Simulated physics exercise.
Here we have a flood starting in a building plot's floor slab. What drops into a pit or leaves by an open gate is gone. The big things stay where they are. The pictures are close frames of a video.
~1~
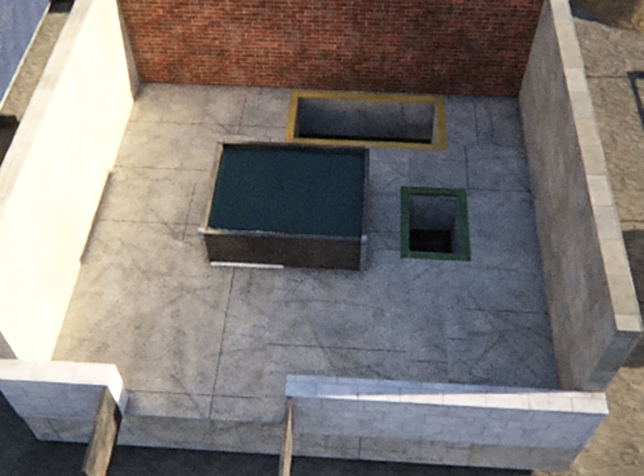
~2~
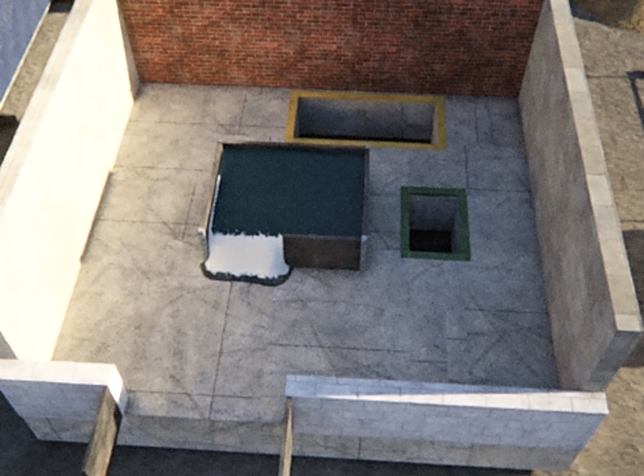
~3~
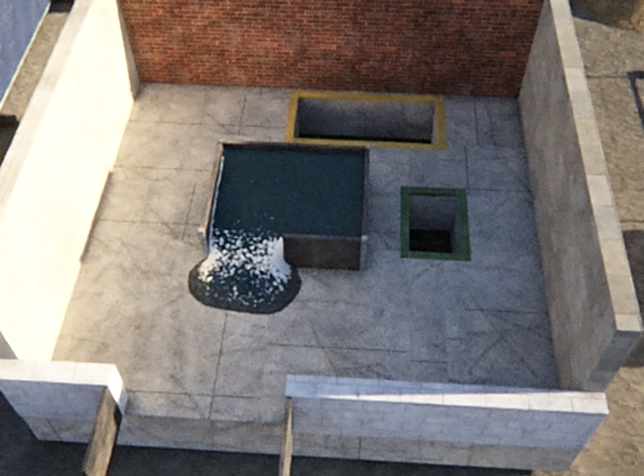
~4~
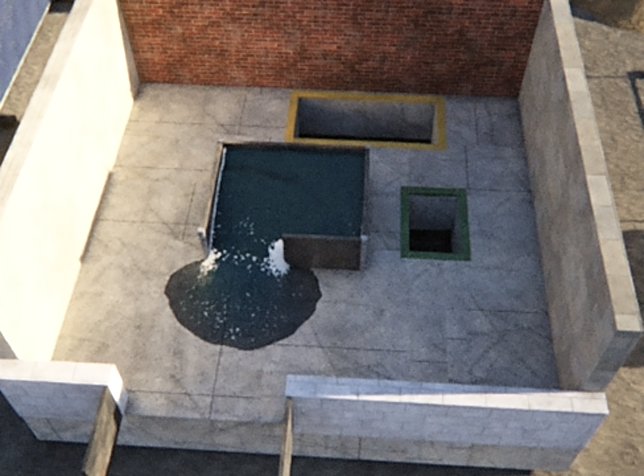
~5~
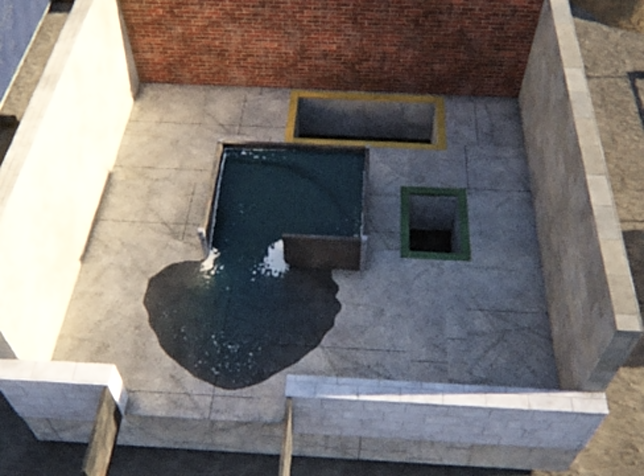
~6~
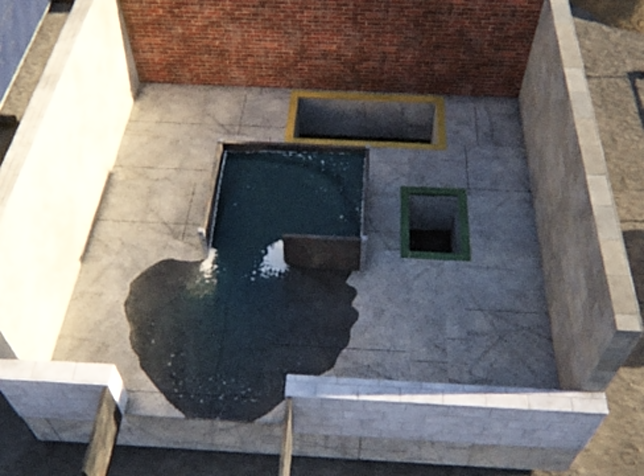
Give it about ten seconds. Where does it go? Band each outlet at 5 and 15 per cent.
The gate takes over 15 %; the yellow pit takes under 5 %; the green pit takes under 5 %.
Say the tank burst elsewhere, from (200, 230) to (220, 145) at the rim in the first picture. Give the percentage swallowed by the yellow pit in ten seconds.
Roughly, in per cent: Yellow 25.
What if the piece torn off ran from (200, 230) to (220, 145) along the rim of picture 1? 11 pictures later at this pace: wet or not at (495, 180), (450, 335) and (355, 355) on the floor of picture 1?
In that order: Free of water, clear, dry.
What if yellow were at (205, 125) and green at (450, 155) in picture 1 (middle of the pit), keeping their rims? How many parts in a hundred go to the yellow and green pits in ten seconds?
In per cent: Yellow 8, green 0.
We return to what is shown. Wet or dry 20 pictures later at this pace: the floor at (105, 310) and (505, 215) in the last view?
In that order: Flooded, no water.
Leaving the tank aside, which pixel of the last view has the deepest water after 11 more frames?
I would point to (42, 389).
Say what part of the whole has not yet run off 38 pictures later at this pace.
Close to 56 %.
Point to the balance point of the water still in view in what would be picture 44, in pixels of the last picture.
Around (266, 257).
A moment on, water covers 20 % of the floor; the gate 7 %, the yellow pit 0 %, the green pit 0 %.
Next, water covers 25 % of the floor; the gate 18 %, the yellow pit 0 %, the green pit 0 %.
Then, water covers 40 % of the floor; the gate 30 %, the yellow pit 0 %, the green pit 0 %.
Later, water covers 60 % of the floor; the gate 44 %, the yellow pit 0 %, the green pit 0 %.
In the end, water covers 65 % of the floor; the gate 54 %, the yellow pit 2 %, the green pit 2 %.
